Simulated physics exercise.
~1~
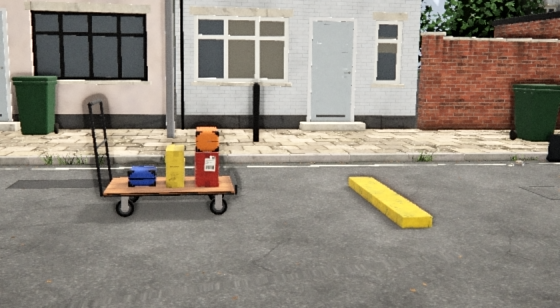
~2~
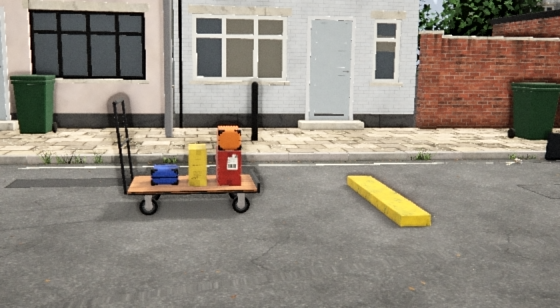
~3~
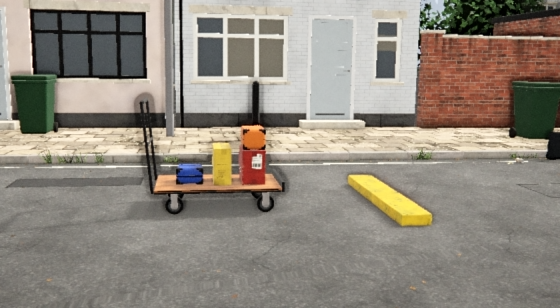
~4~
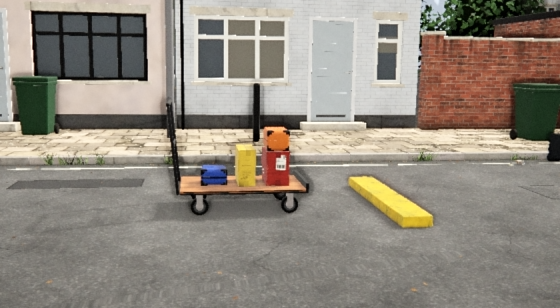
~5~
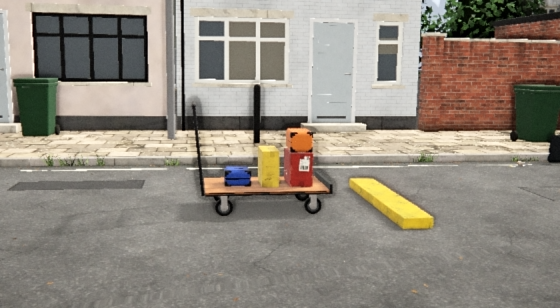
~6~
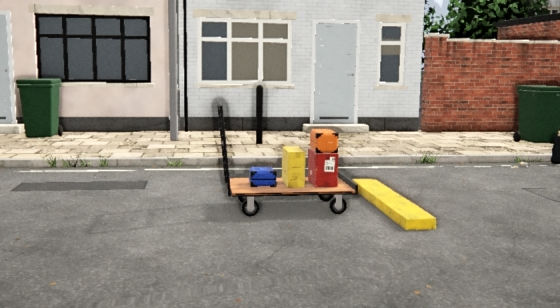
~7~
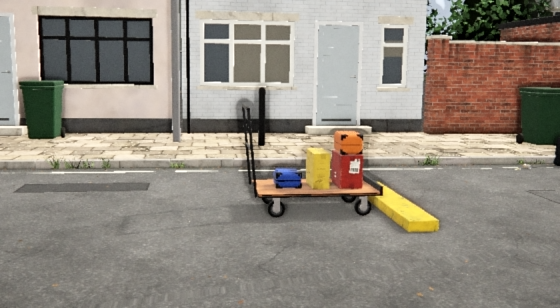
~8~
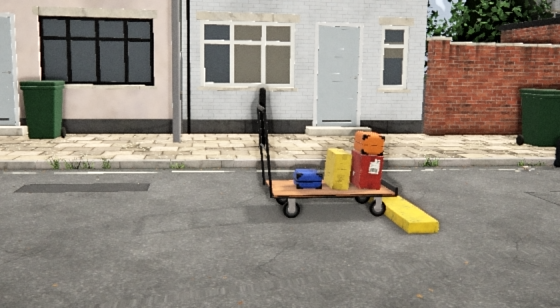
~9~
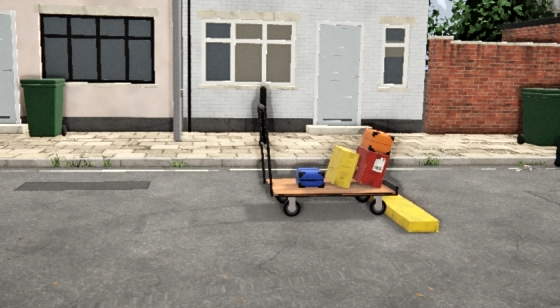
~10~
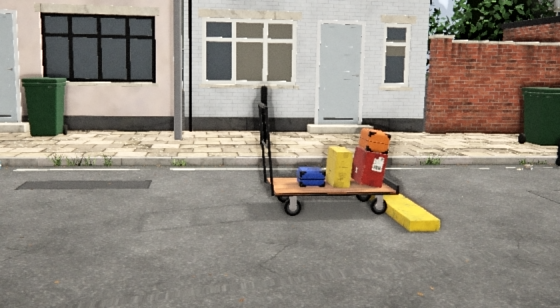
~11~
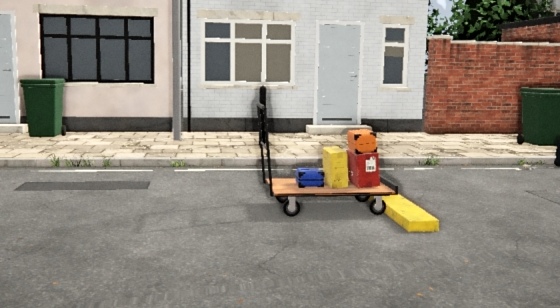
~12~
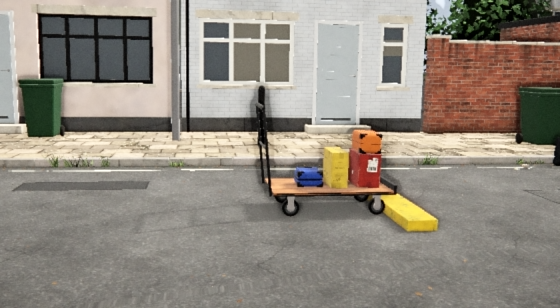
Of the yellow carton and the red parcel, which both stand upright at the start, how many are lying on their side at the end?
None of them are lying on their side, as the yellow carton and the red parcel both end upright on the trolley.
